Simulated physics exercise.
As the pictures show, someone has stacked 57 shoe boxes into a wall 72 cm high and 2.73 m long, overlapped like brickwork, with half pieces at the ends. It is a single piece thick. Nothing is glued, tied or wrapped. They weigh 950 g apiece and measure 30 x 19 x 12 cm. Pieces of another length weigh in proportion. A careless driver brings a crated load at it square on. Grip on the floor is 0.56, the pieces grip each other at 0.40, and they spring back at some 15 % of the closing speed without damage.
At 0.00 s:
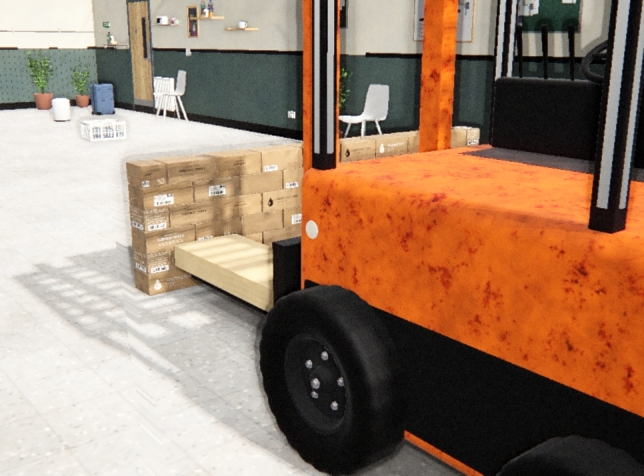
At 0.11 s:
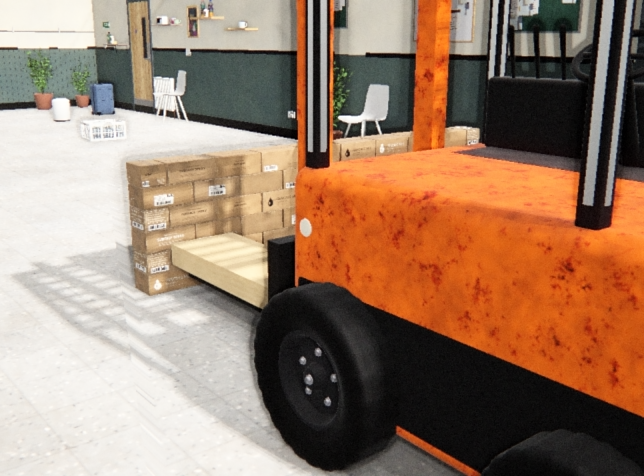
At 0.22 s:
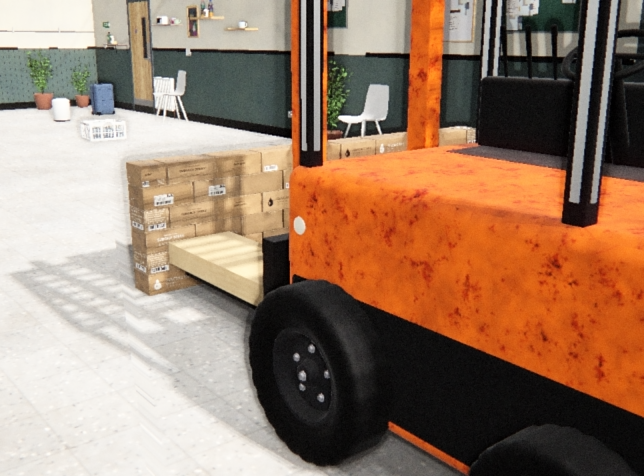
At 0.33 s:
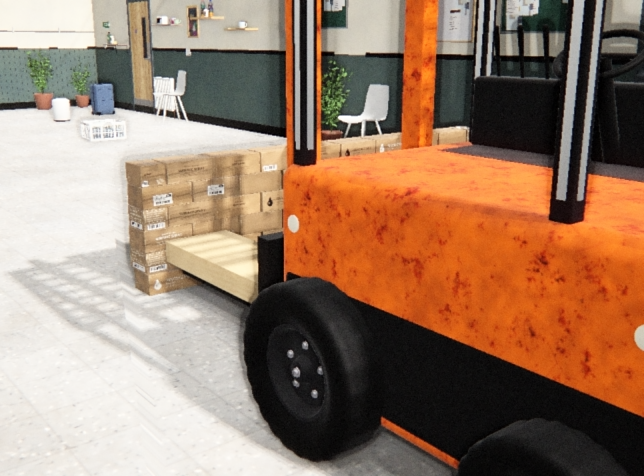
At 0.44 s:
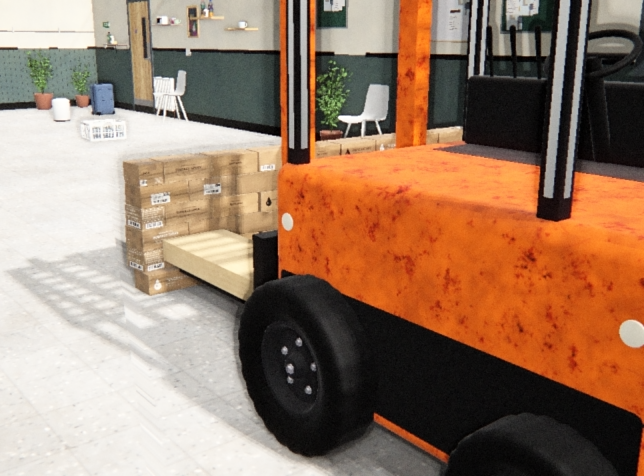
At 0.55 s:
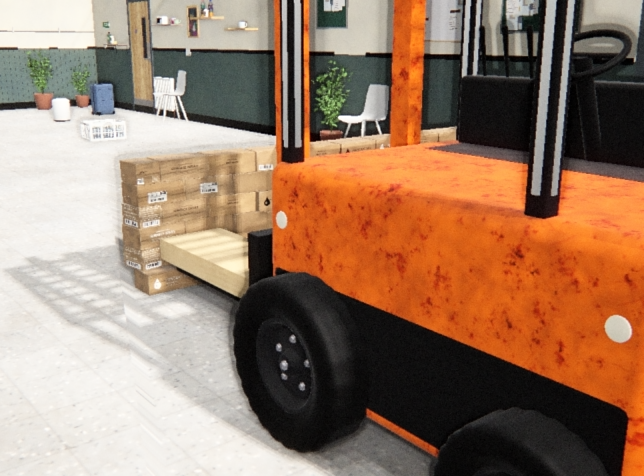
In a bright, pale-floored hall, an orange forklift carrying a flat crate crept leftward toward a low wall of stacked brown boxes, then pressed into it and nudged some of the boxes slightly left.
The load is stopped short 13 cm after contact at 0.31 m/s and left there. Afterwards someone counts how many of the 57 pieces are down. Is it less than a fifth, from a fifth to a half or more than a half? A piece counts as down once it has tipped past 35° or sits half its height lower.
Ending down: From a fifth to a half.
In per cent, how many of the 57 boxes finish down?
Near 35 per cent.
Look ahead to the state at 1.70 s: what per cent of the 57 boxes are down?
By then 35 per cent.
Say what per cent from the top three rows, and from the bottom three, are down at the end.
From the top 40, from the bottom 20 per cent.
After 0.80 s, none of the 57 boxes down, 20 disturbed.
After 1.16 s, 10 of the 57 boxes down.
After 1.38 s, 19 of the 57 boxes down.
In the end (2.7 s), 19 of the 57 boxes down. That is 33 per cent.
